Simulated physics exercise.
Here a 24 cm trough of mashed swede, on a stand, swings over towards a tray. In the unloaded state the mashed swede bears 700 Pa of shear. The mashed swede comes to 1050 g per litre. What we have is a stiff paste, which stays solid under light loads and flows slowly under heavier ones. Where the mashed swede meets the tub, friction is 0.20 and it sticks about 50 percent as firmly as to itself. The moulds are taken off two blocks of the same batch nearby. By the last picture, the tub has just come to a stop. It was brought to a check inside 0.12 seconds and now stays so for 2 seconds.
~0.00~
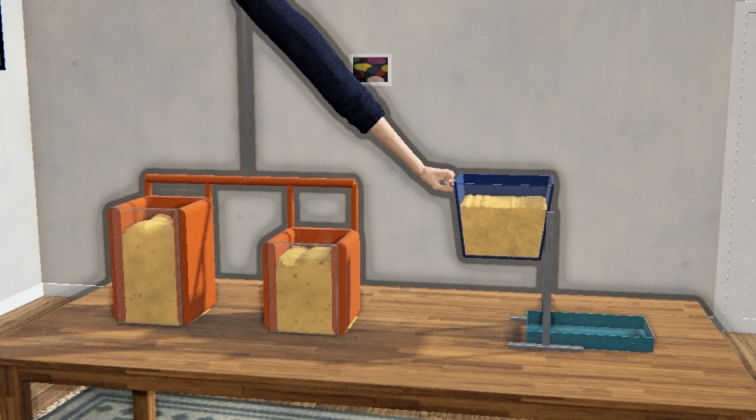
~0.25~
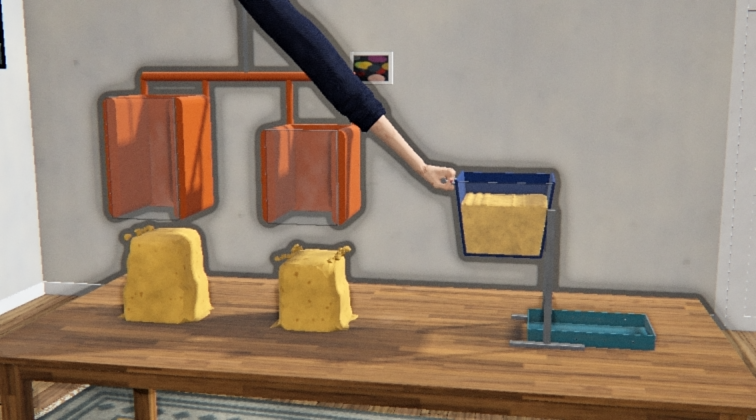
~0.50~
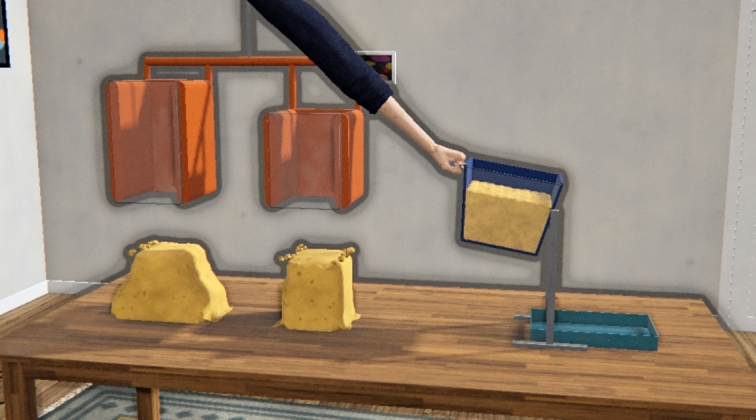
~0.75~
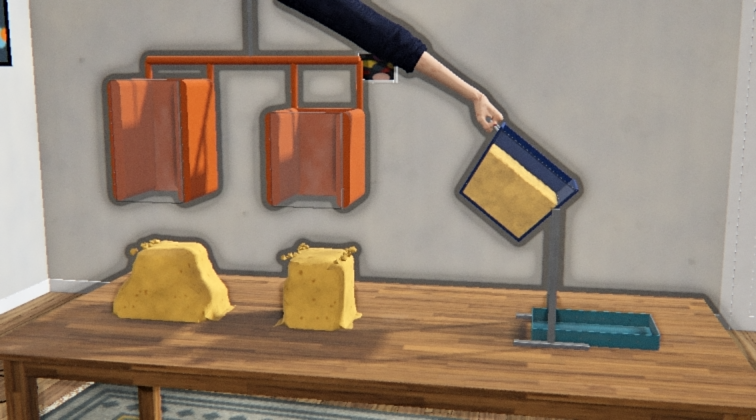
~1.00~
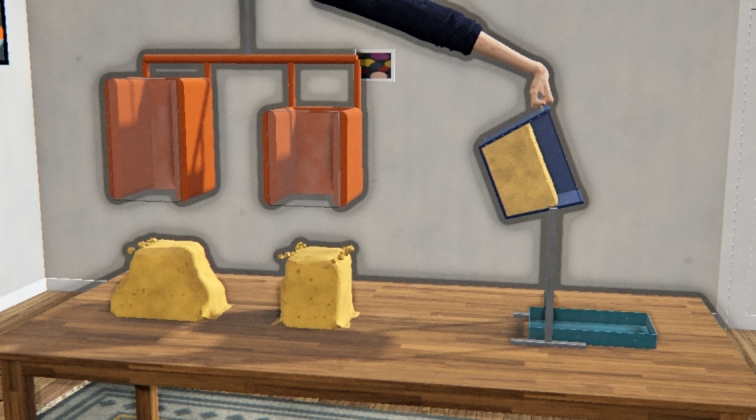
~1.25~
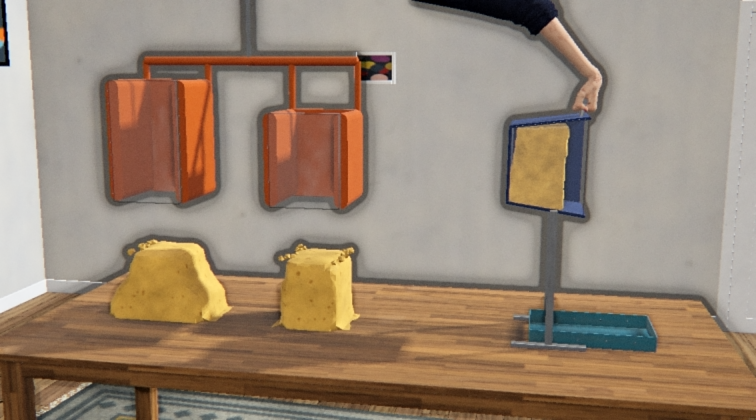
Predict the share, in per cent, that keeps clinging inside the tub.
I would say roughly 58 percent.
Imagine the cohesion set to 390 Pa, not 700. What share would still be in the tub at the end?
It would come to about 40 %.
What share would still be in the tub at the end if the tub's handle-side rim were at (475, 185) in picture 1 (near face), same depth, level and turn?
100 %, roughly.
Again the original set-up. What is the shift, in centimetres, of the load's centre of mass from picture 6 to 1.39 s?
The distance comes to some 4 cm.
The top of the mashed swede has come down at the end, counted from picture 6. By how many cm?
14 cm or so.
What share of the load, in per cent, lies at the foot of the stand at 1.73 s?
0 per cent.
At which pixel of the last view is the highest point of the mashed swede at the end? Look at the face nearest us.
At about (544, 172).
By 1.39 s, the tub is at 91 degrees and holds 100 %.
By 1.56 s, the tub is at 91 degrees and holds 93 %.
By 1.73 s, the tub is at 91 degrees and holds 77 %.
By 1.90 s, the tub is at 91 degrees and holds 65 %.
By 3.25 s, at the end, the tub is at 91 degrees and holds 58 %.
